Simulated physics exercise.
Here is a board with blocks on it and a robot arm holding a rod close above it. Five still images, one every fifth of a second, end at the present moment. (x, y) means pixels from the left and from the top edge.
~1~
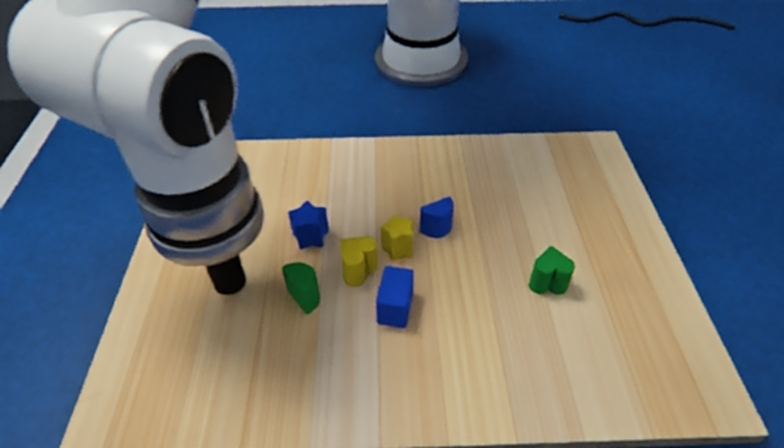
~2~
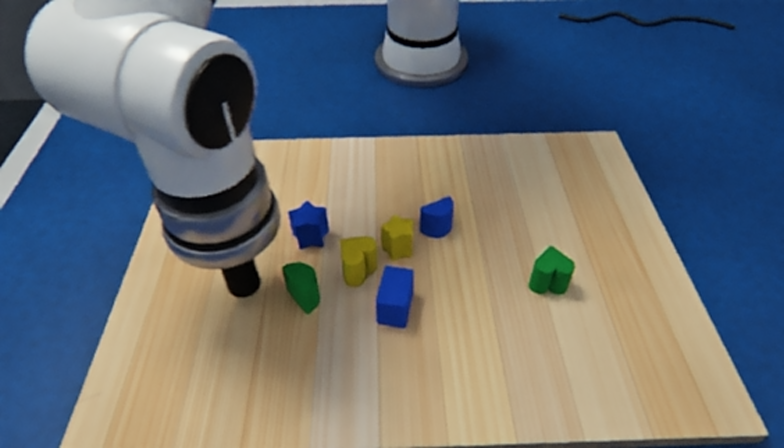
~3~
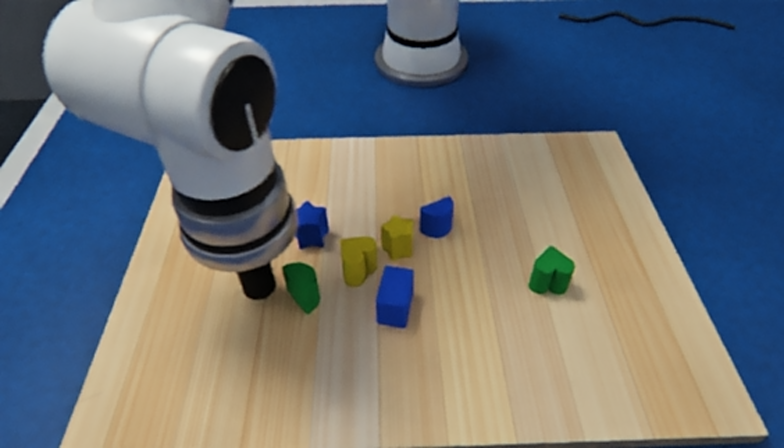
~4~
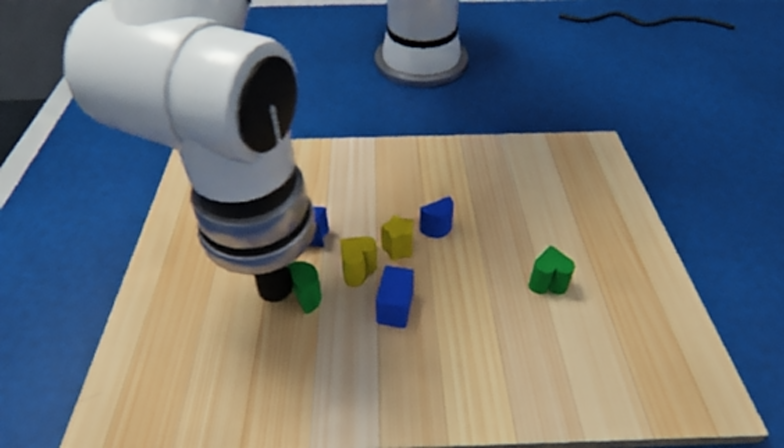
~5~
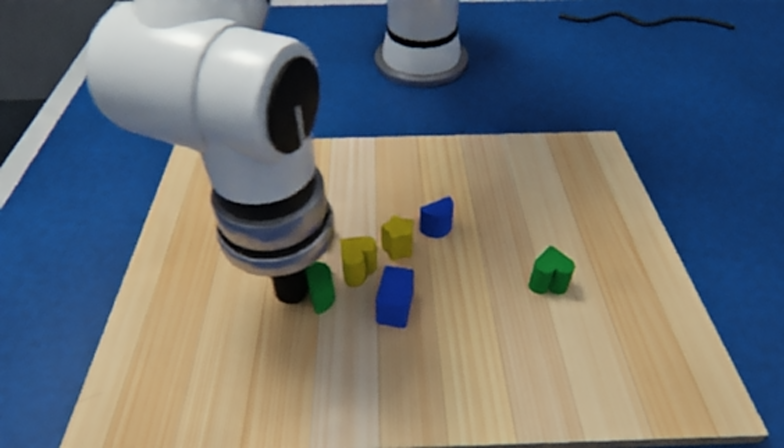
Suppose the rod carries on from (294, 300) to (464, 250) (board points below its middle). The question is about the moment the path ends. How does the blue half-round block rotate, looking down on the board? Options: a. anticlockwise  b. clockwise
My pick is b.
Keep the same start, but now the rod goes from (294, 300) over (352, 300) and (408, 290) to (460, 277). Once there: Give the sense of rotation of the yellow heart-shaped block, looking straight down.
Answer: Anticlockwise.
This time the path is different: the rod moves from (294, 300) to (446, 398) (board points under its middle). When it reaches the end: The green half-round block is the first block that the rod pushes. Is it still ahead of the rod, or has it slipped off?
The green half-round block slips off.
On the path given first. One third of the way, rod at (353, 272); green half-round block at (377, 269), turned 40° clockwise; yellow heart-shaped block at (380, 240), turned 75° anticlockwise; blue oblong block at (400, 286).
Two thirds of the way, rod at (411, 255); green half-round block at (410, 265), turned 90° clockwise; yellow heart-shaped block at (421, 218); blue oblong block at (413, 291), turned 50° clockwise; yellow star at (418, 198), turned 50° anticlockwise; blue half-round block at (448, 197), turned 65° clockwise.
At the end, rod at (465, 240); green half-round block at (410, 265), turned 90° clockwise; yellow heart-shaped block at (440, 210), turned 190° anticlockwise; blue oblong block at (413, 291), turned 50° clockwise; yellow star at (417, 195), turned 70° anticlockwise; blue half-round block at (451, 190), turned 95° clockwise.
